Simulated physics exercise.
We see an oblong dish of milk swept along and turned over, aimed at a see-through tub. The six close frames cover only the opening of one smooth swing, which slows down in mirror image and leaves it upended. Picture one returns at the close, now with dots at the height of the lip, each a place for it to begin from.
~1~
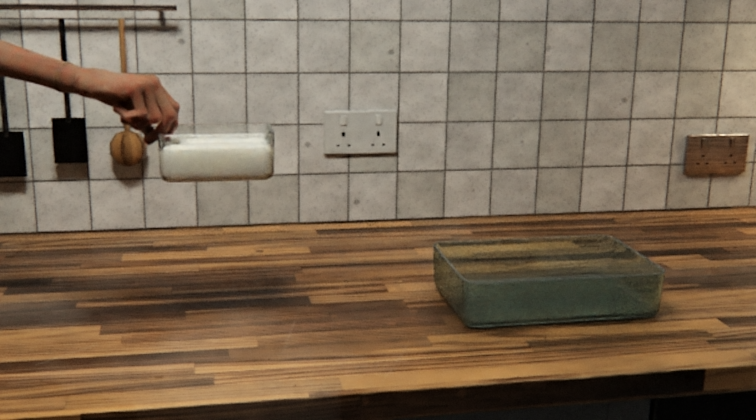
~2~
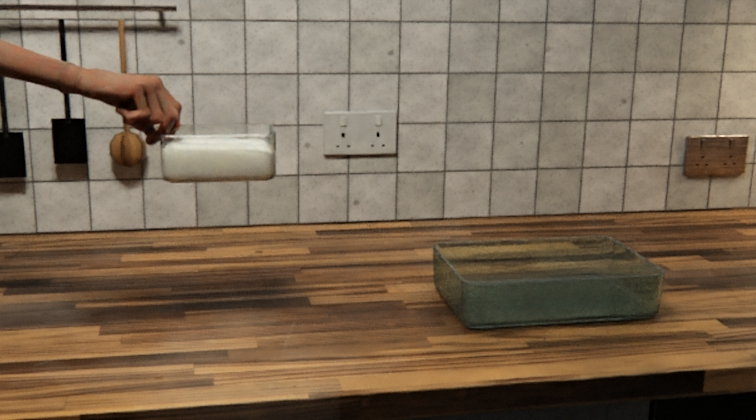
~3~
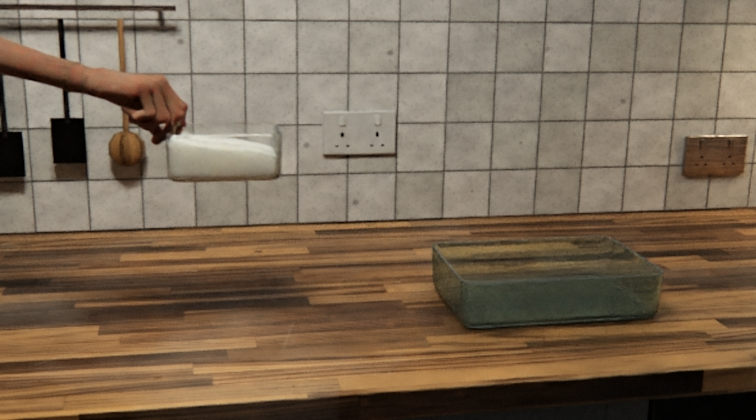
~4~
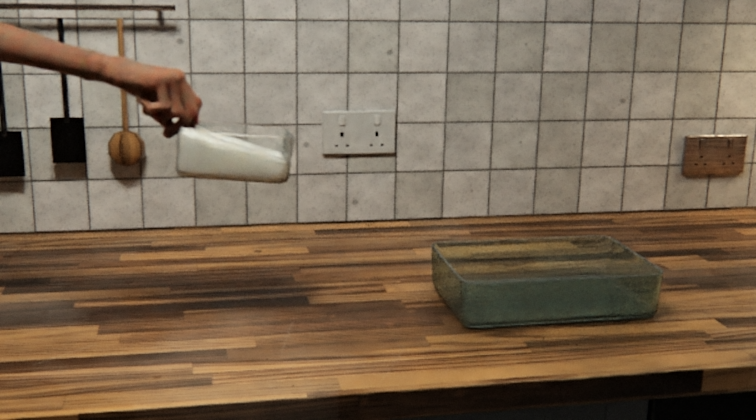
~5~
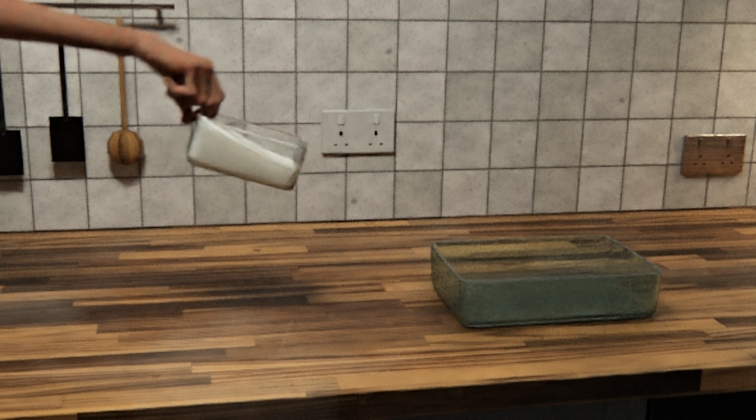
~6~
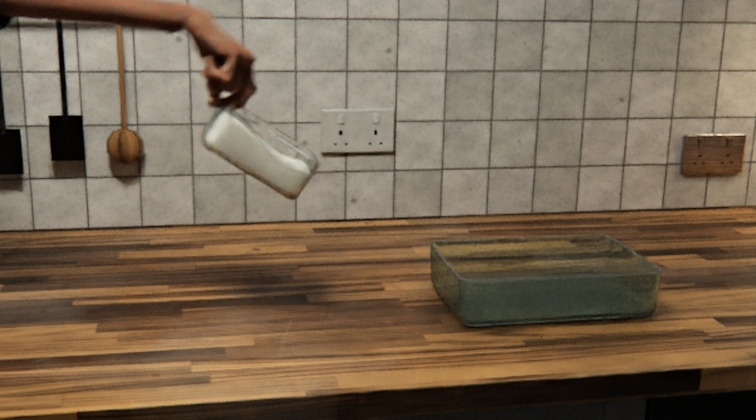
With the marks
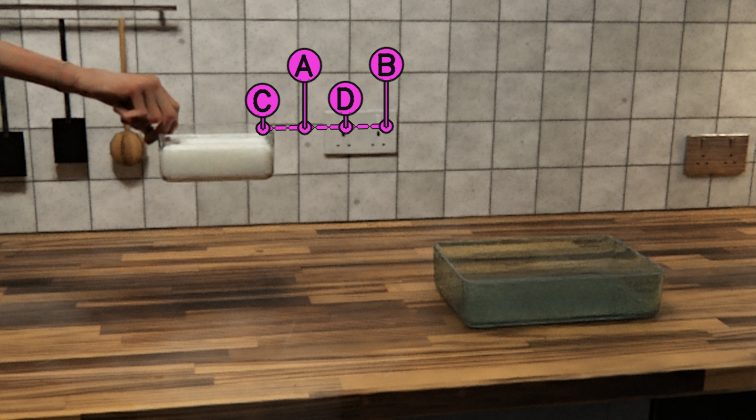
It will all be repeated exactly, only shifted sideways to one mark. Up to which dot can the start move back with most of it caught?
A.
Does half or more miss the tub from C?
Yes, that goes wrong.
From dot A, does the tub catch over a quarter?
Yes, clearly.
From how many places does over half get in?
Three of the four.
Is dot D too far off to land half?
No, not at all.
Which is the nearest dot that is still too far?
That is dot C.
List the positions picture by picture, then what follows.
Upright, lip at (269, 128); tub from (462, 326) to (657, 315); nothing has left yet, in the first picture.
Upright, lip at (271, 128); nothing has left yet, in the second picture.
Upright, lip at (277, 128); nothing has left yet, in the third picture.
Tipped about 5°, lip at (288, 132); nothing has left yet, in the fourth picture.
Tipped about 17°, lip at (302, 142); nothing has left yet, in the fifth picture.
Tipped about 34°, lip at (316, 157); nothing has left yet, in the sixth picture.
On the marked copy, A at (304, 127); B at (386, 126); C at (262, 128); D at (345, 126).
With A, about 69 % lands in the tub, 22 % falls short and 9 % goes beside or beyond.
With B, about 75 % lands in the tub, 5 % falls short and 21 % goes beside or beyond.
With C, about 9 % lands in the tub, 85 % falls short and 6 % goes beside or beyond.
With D, about 79 % lands in the tub, 8 % falls short and 14 % goes beside or beyond.
